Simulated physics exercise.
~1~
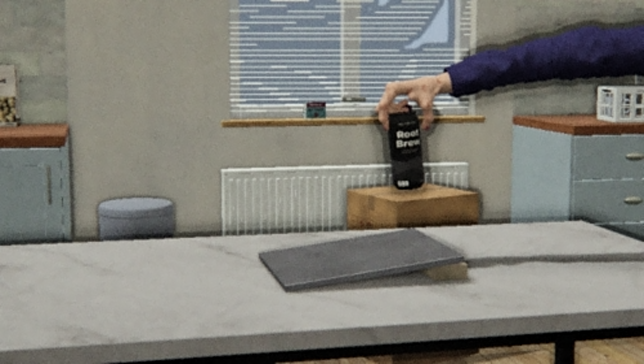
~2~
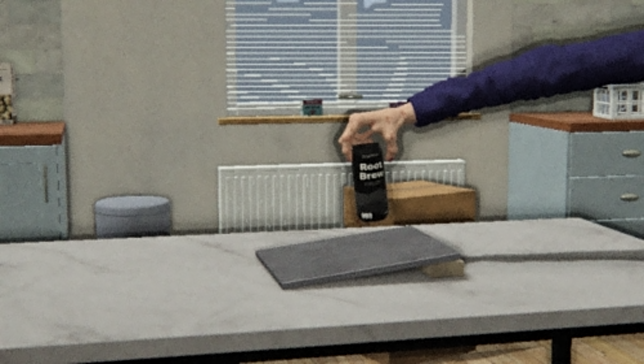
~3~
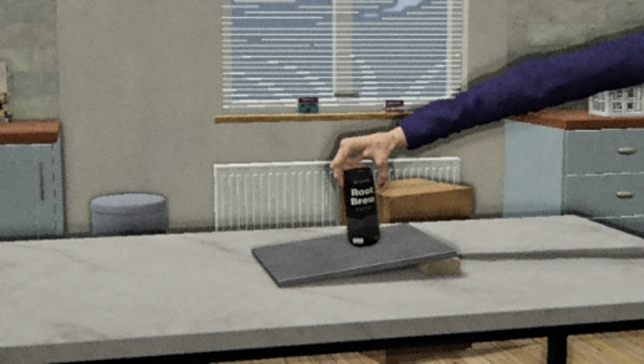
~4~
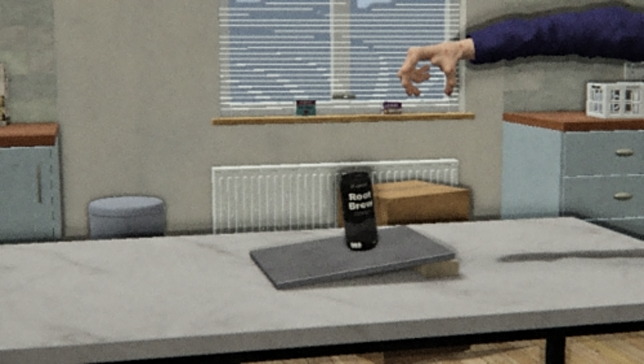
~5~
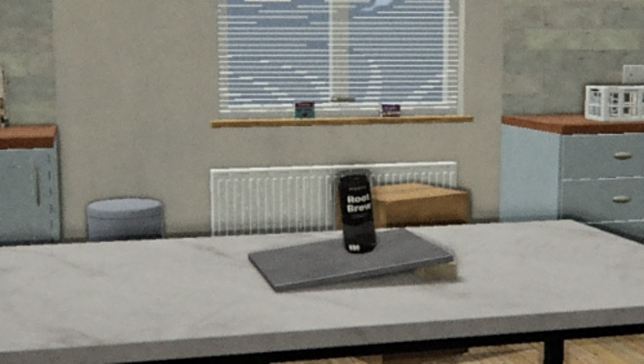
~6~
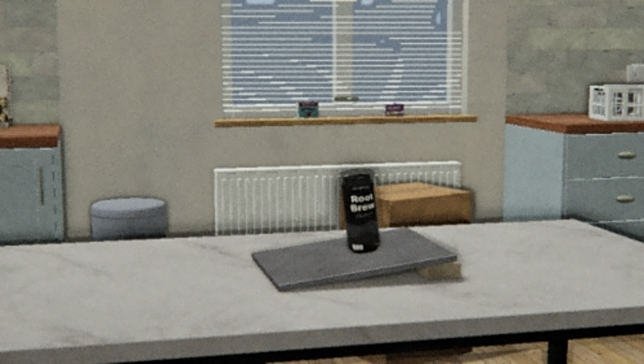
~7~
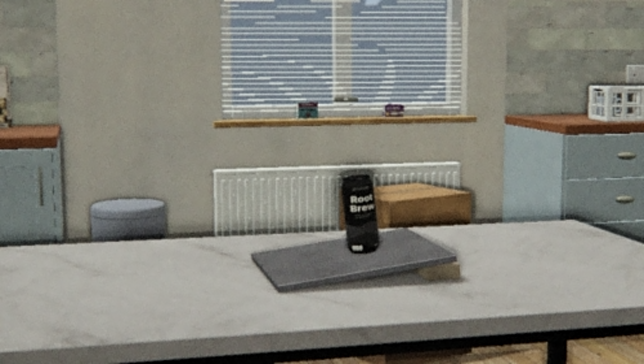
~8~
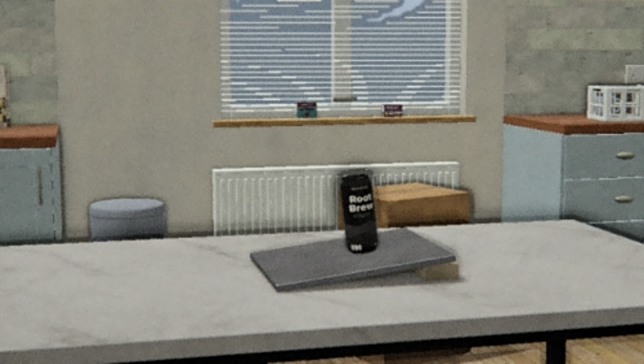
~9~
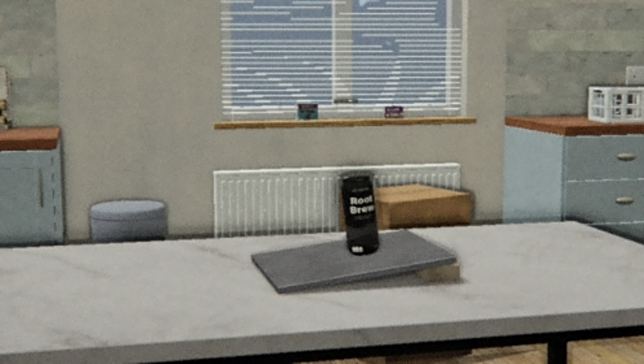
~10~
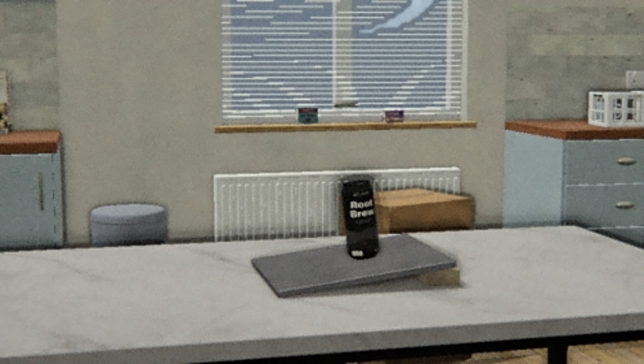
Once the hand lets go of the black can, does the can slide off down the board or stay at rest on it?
The black can stays at rest, standing upright on the tilted board where the hand set it.
